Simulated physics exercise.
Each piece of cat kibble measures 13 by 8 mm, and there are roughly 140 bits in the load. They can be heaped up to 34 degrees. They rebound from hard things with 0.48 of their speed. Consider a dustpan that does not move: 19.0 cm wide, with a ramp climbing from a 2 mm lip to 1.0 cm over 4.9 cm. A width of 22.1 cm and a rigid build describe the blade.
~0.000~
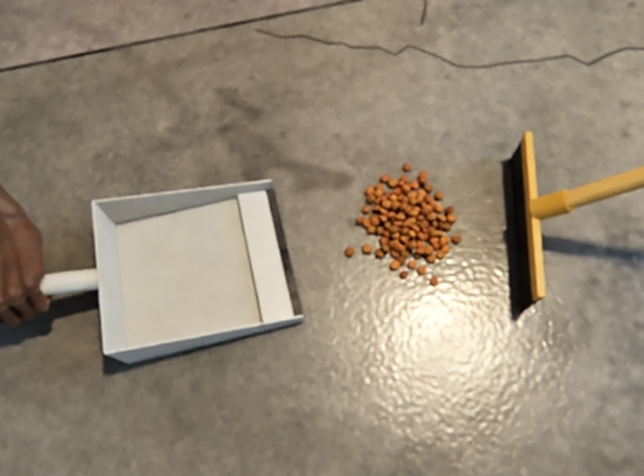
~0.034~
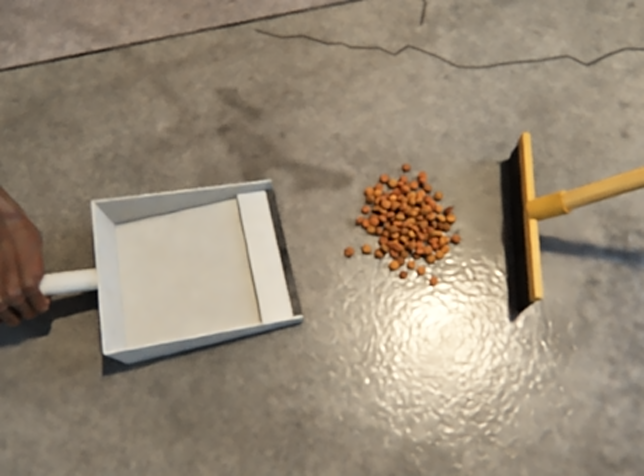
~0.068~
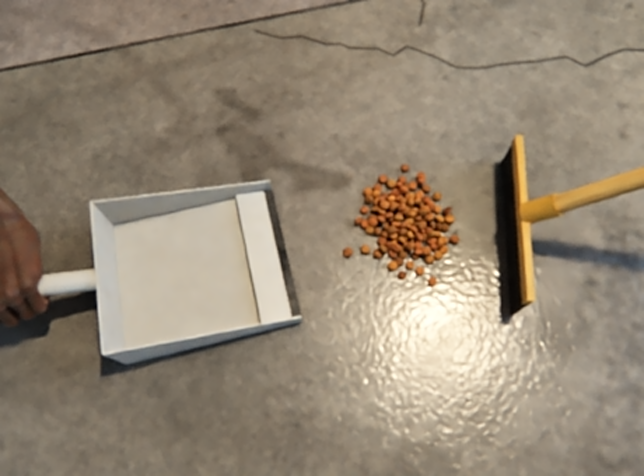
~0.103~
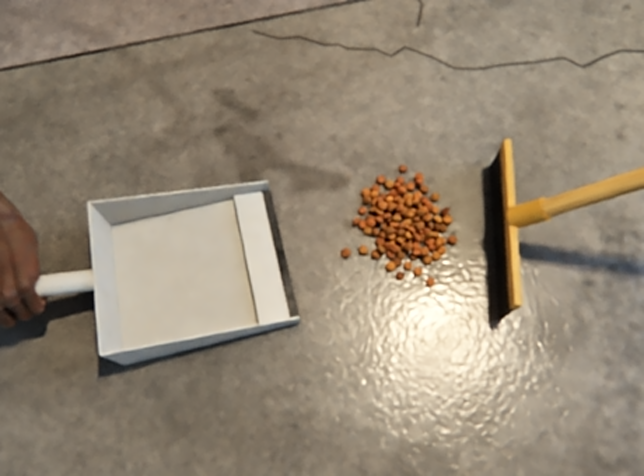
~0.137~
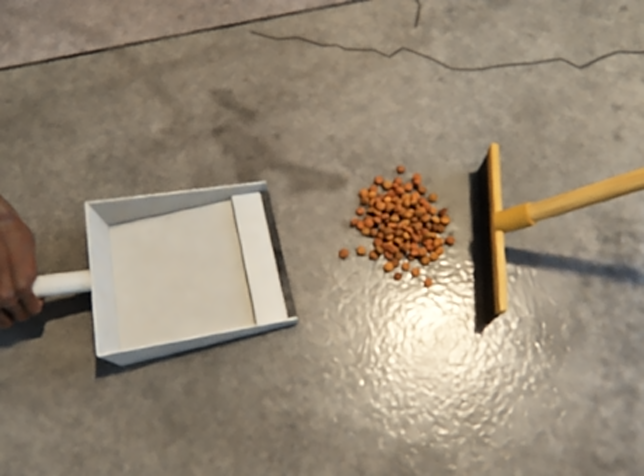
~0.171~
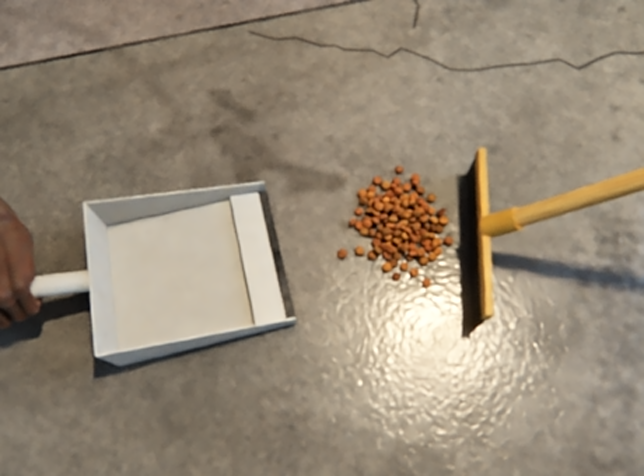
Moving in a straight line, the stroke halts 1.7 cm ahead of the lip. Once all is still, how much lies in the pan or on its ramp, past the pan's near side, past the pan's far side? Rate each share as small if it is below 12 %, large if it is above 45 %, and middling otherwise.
In the pan or on its ramp: Small, past the pan's near side: Small, past the pan's far side: Small.
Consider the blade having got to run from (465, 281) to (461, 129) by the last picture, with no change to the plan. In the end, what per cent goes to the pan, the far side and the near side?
The pan gets 15, the far side 35 and the near side 0.
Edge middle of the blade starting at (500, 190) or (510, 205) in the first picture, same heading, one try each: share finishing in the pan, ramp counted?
Estimates: 10 percent and 5 percent.
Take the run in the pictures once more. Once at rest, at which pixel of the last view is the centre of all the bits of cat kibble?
Roughly (314, 237).
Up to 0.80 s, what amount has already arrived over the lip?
About 0 percent up to then.
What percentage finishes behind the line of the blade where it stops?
Some 20 per cent.
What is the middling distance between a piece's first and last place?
I'd say close to 12 cm.
After 0.39 s, middle of the blade 15 cm from the lip; 0 % over the lip, far side 0 %, near side 0 %.
Then, at 0.53 s, middle of the blade 8 cm from the lip; 0 % over the lip, far side 0 %, near side 0 %.
After 0.80 s, middle of the blade 5 cm from the lip; 0 % over the lip, far side 0 %, near side 0 %.
In the end, at 1.1 s, pan 0 %, near side 0 %, far side 0 %, in front of the lip or behind the blade 100 %.
